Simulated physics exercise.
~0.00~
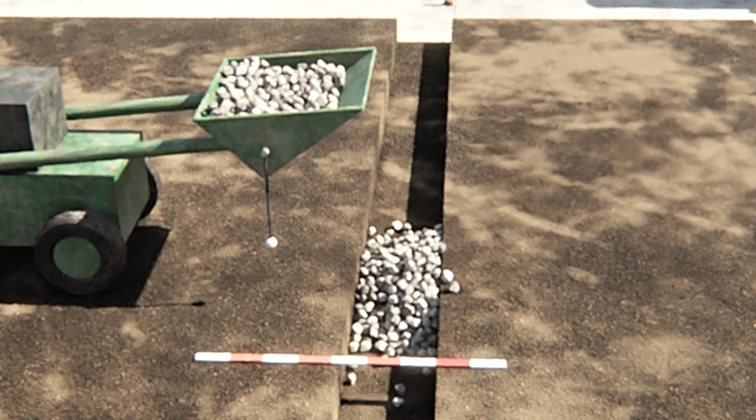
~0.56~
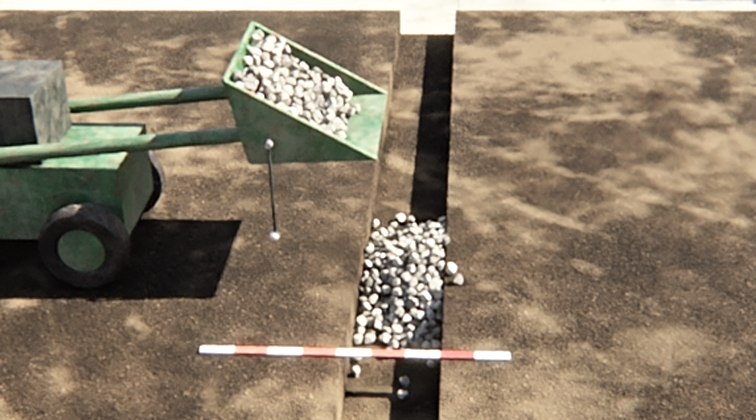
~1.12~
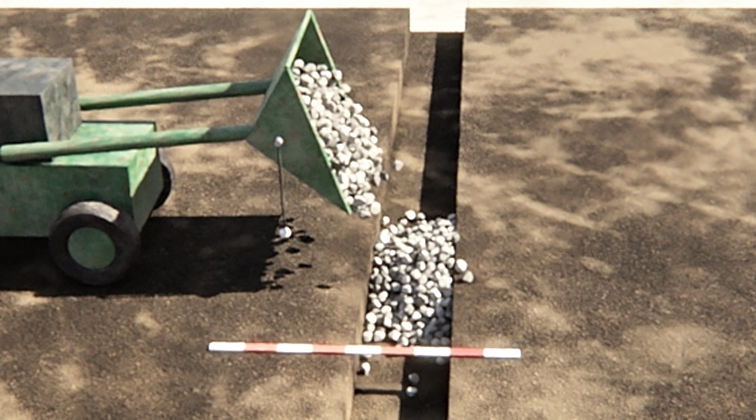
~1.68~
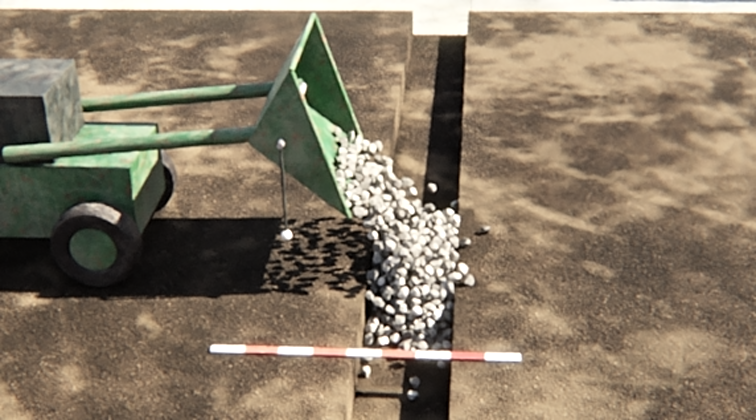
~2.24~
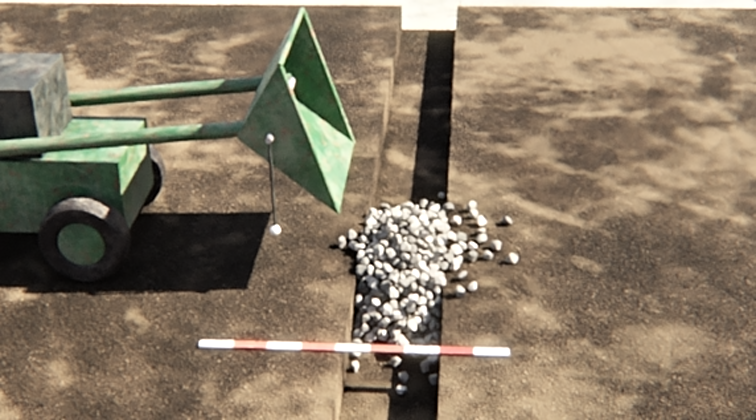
A green loader with dark wheels and a grey block on top stands at the left on brown, dappled ground, seen from above at a slant. Its two arms hold a green bucket heaped with pale stones beside a narrow, straight trench, where an earlier pile lies behind a red and white striped staff. The bucket tips to the right, and the stones slide towards its lower edge. They then pour out onto the pile in the trench. At the end the bucket hangs steeply tilted and empty, with the larger heap spread over the trench and a few stones scattered on both sides.
